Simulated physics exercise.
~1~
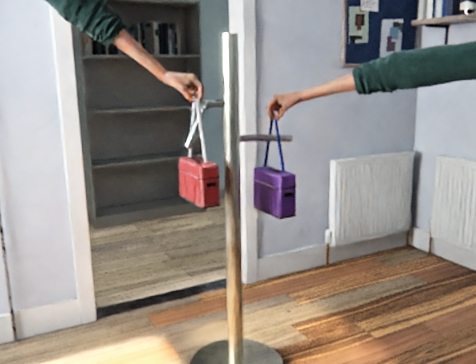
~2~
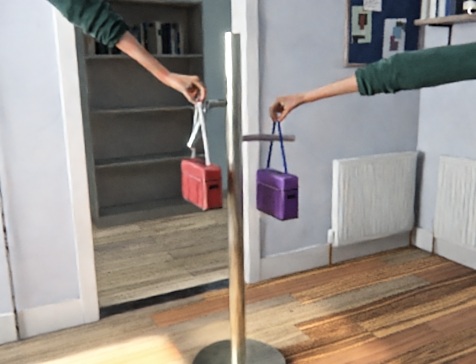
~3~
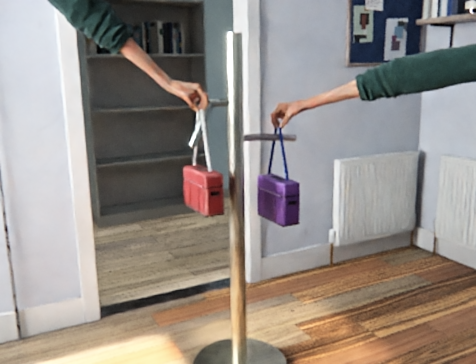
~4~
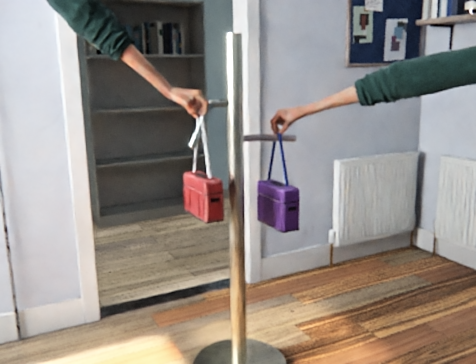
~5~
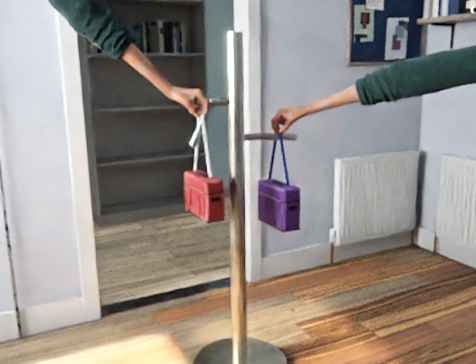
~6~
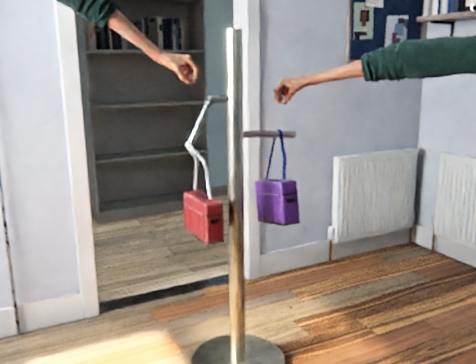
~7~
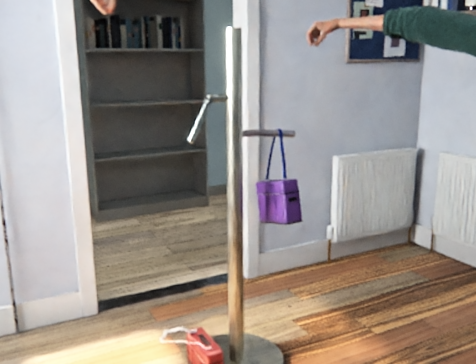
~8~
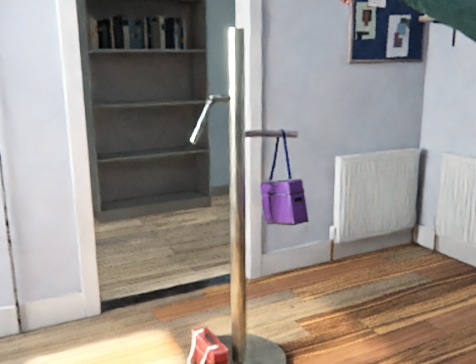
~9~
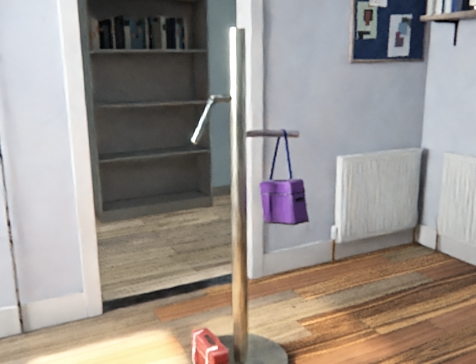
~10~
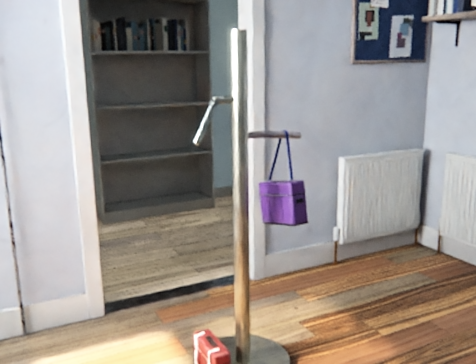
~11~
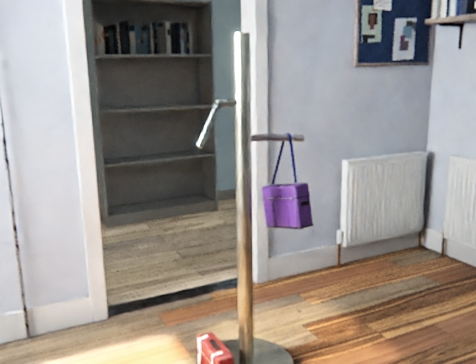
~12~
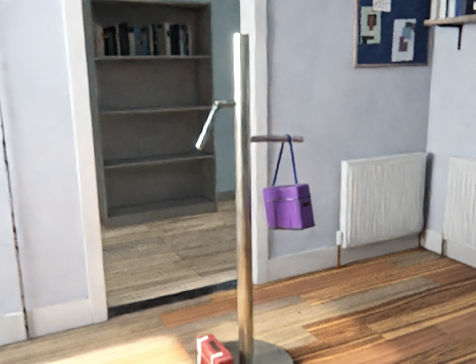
A red case released by a hand drops to the floor while a purple one stays hanging.
